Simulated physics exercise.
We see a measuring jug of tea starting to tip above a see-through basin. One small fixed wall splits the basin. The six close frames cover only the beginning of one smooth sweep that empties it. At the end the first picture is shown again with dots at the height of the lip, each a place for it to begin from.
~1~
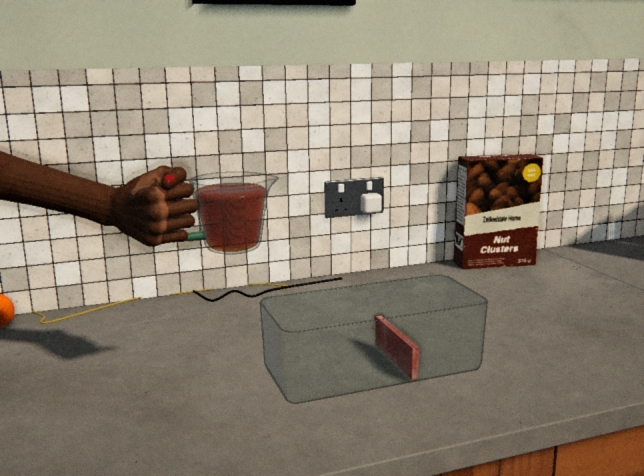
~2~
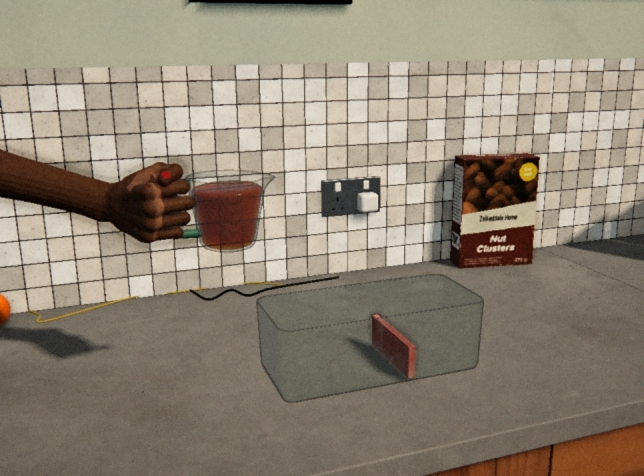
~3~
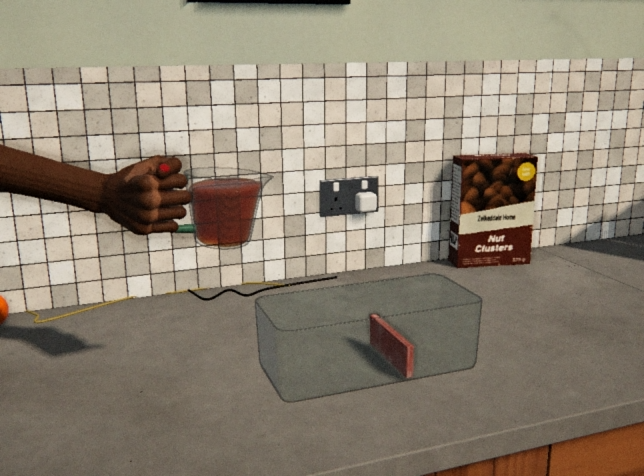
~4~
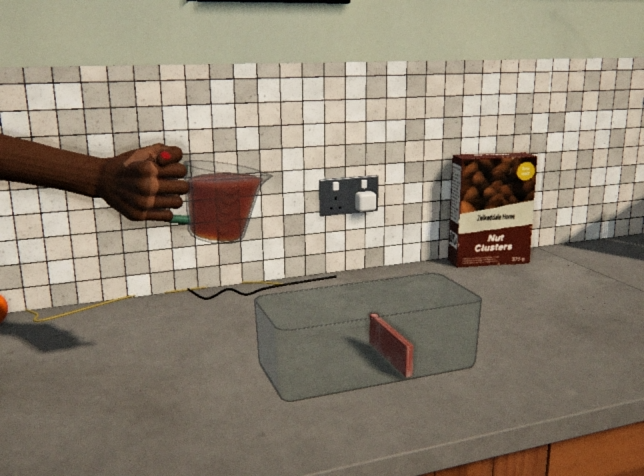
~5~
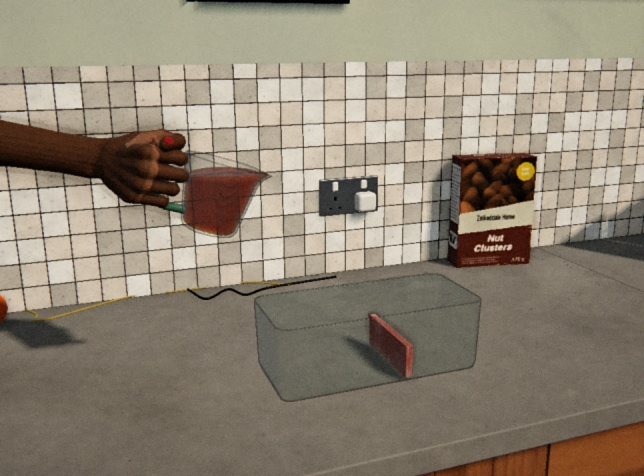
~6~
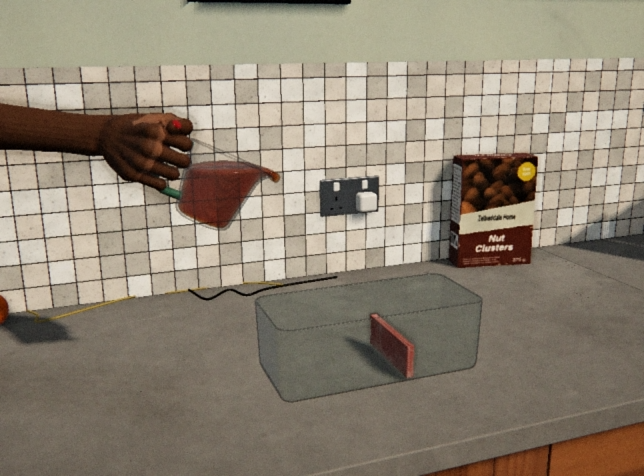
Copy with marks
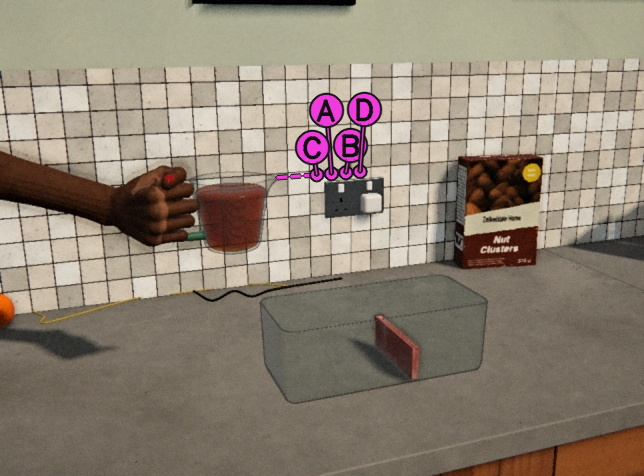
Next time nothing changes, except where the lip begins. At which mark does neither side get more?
Spot A does it best.
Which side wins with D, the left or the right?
The right one.
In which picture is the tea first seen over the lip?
In picture 6.
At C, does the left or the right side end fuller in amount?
More ends on the left.
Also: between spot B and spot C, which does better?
Here it is spot B.
On the marked copy, A at (331, 173); B at (345, 172); C at (316, 174); D at (360, 171).
Choosing A, about 56 % ends left of the wall and 41 % right of it; 3 % is lost outside.
Choosing B, about 15 % ends left of the wall and 83 % right of it; 3 % is lost outside.
Choosing C, about 92 % ends left of the wall and 3 % right of it; 5 % is lost outside.
Choosing D, about 5 % ends left of the wall and 92 % right of it.
